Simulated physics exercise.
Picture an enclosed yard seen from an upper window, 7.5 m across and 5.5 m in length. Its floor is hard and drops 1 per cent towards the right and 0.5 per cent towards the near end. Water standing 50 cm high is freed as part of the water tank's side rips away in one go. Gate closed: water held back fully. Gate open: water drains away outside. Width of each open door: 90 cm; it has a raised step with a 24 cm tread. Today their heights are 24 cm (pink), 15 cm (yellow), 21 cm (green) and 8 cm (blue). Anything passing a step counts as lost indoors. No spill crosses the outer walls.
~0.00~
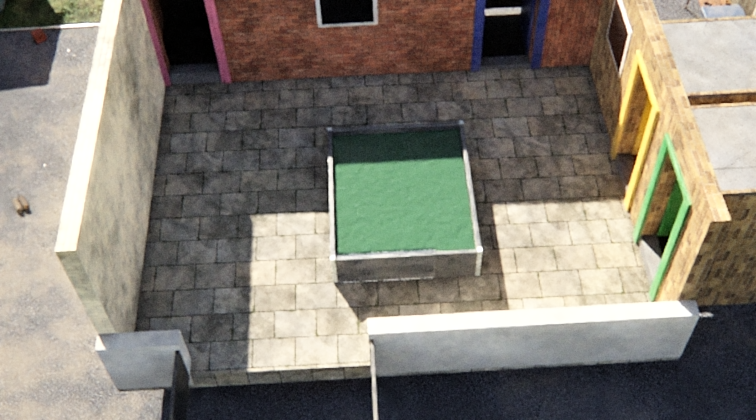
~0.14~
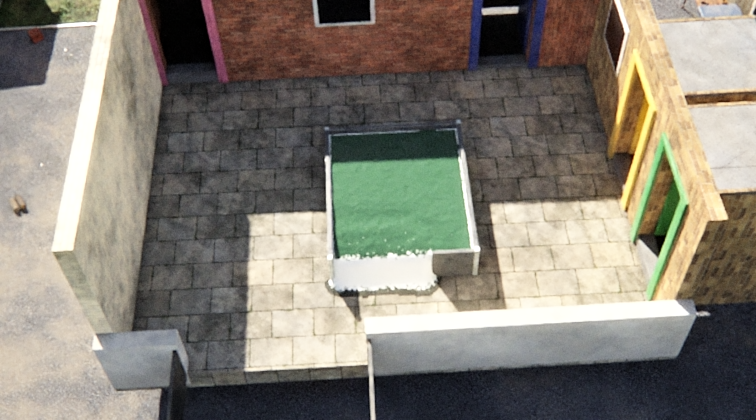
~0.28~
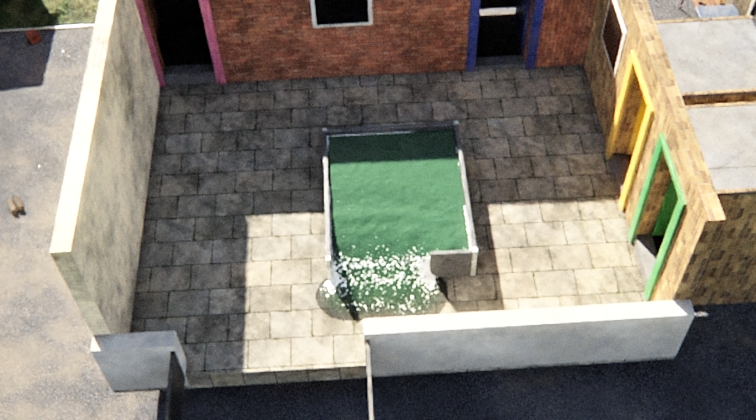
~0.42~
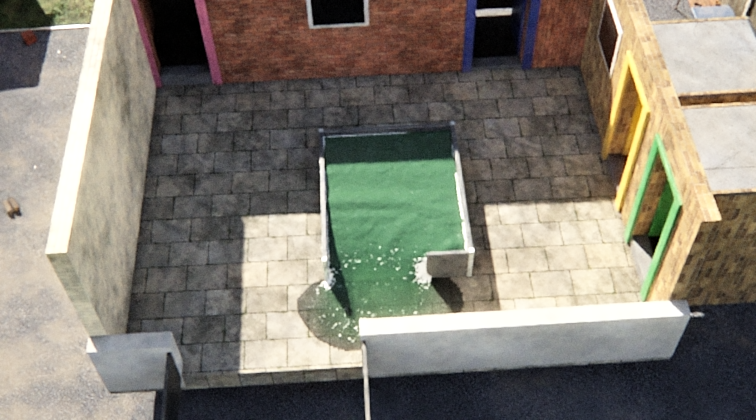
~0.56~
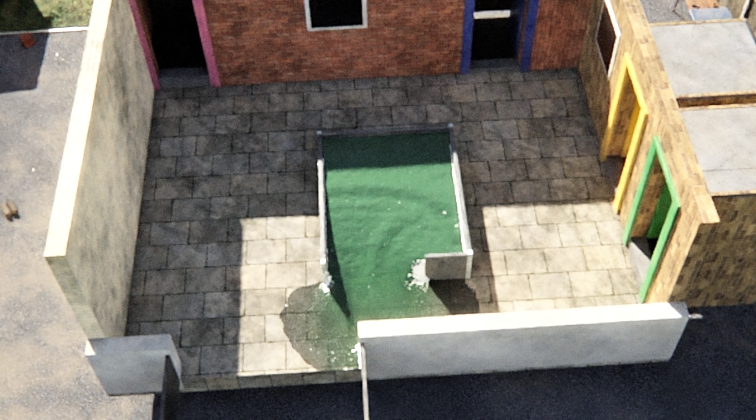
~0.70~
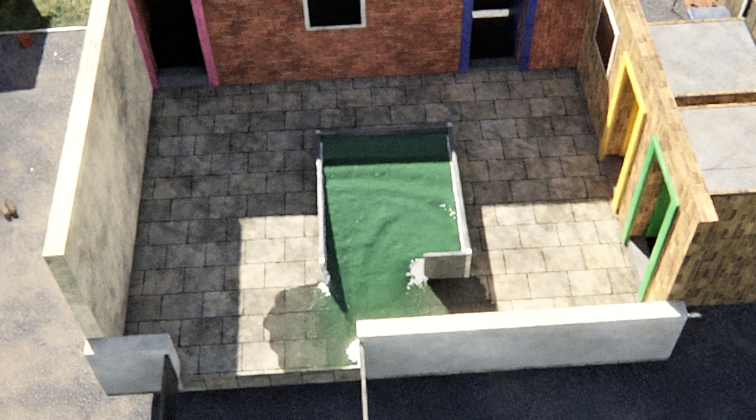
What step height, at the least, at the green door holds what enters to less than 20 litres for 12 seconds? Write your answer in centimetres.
A height of roughly 12 cm.
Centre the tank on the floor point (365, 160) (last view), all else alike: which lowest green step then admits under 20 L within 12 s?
Roughly 9.5 centimetres.
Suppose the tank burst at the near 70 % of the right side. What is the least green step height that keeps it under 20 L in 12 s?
A height of around 26 cm.
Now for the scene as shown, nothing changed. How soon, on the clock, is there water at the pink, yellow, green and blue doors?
Pink not in the 12 s, yellow 3.0 s, green 2.2 s, blue 5.5 s.
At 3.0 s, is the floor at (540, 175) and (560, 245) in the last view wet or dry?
Taking them in turn, they come out spared and submerged.
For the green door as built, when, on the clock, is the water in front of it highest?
It peaks around 3.4 s.
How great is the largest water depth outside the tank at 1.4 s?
It gets to close to 37 centimetres there.
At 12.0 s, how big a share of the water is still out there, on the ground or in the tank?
Close to 54 in a hundred.
After 1.4 s water covers 10 % of the floor, deepest (37 cm) near (377, 340); it has not reached the green door.
After 3.0 s water covers 30 % of the floor, deepest (28 cm) near (391, 350); 17 cm at the green door, 0 litres in over its 21 cm step.
After 12.0 s water covers 75 % of the floor, deepest (8 cm) near (632, 336); 6 cm at the green door, 0 litres in over its 21 cm step.
At the green door as built, the water arrived by 2.3 s and peaked near 17 cm at 3.4 s.
With a step of 11 cm, 31 litres would have come in within the 12 s; with 15 cm, 4 litres. So under 20 litres takes about 12 cm.
